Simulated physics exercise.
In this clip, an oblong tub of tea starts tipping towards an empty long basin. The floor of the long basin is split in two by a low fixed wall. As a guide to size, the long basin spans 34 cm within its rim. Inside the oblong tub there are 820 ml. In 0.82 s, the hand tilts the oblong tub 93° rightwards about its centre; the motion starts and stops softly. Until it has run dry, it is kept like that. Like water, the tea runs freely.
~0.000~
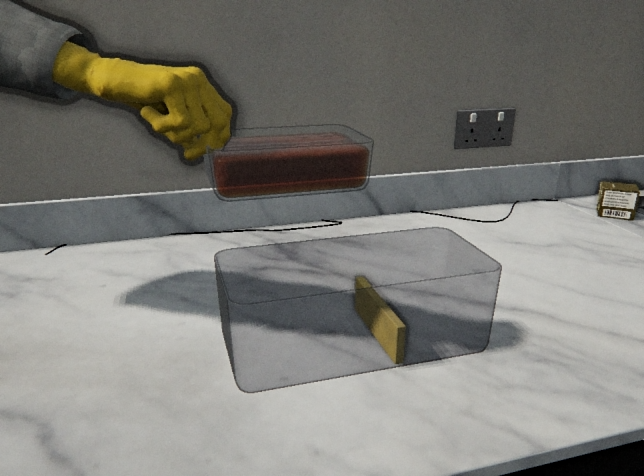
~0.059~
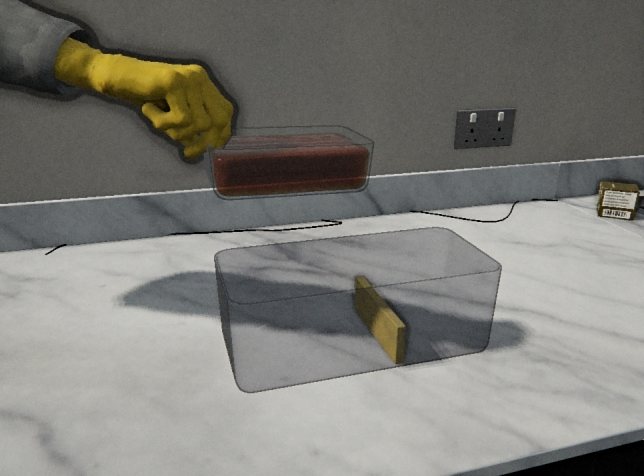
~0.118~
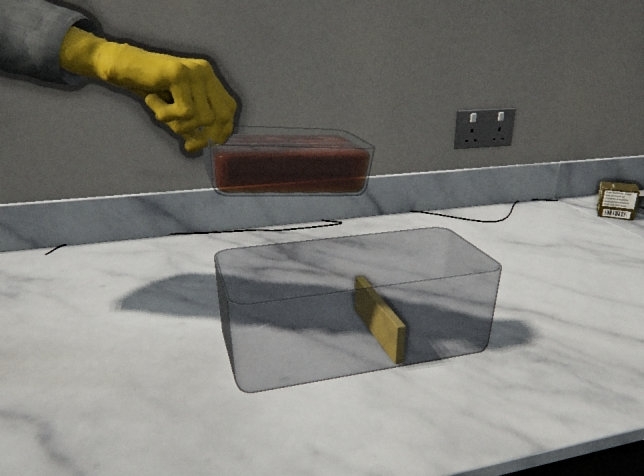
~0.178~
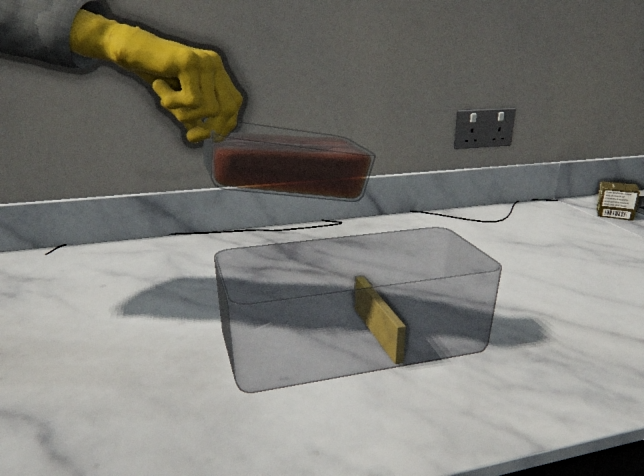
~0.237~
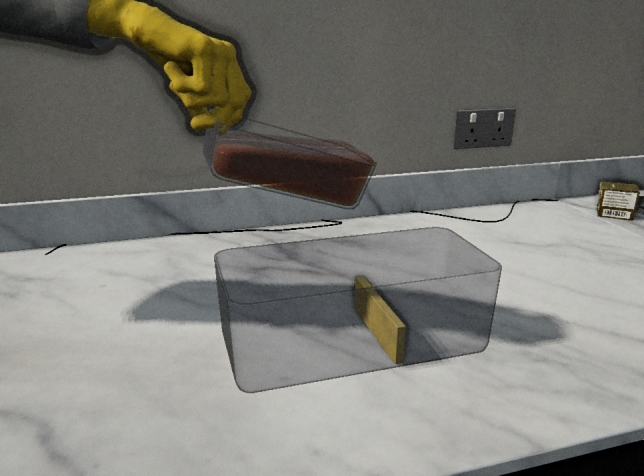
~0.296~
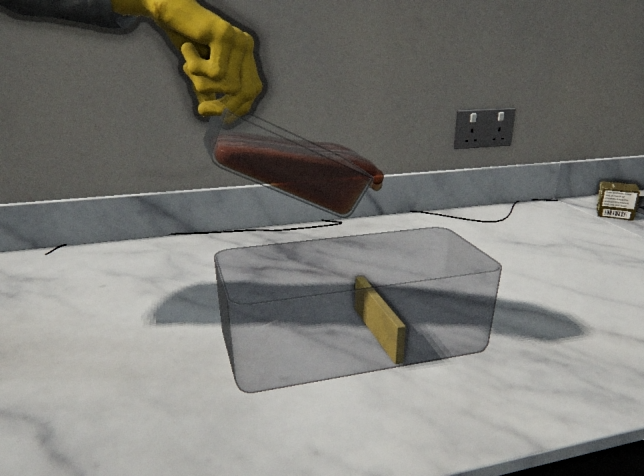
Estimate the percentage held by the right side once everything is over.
I would say 66 per cent.
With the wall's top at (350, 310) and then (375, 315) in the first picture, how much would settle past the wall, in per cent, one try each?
Roughly 80 per cent, then 60 per cent.
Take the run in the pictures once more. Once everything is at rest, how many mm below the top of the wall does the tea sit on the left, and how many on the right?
On the left it's about 46 mm; on the right, about 24 mm.
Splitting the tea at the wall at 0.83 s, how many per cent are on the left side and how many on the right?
Left roughly 20, right roughly 66.
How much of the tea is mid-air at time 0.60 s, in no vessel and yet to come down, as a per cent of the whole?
Share: Roughly 38 per cent.
By 0.60 s the tilt is 78° and 10 per cent is still to pour, 2 is left of the wall and 48 right of it.
By 0.83 s the tilt is 93° and 3 per cent is still to pour, 20 is left of the wall and 66 right of it.
By 1.06 s the tilt is 93° and 1 per cent is still to pour, 24 is left of the wall and 66 right of it.
By 1.32 s the tilt is 93° and 0 per cent is still to pour, 26 is left of the wall and 66 right of it.
At rest 26 per cent lies left of the wall, 66 right of it and 8 outside.
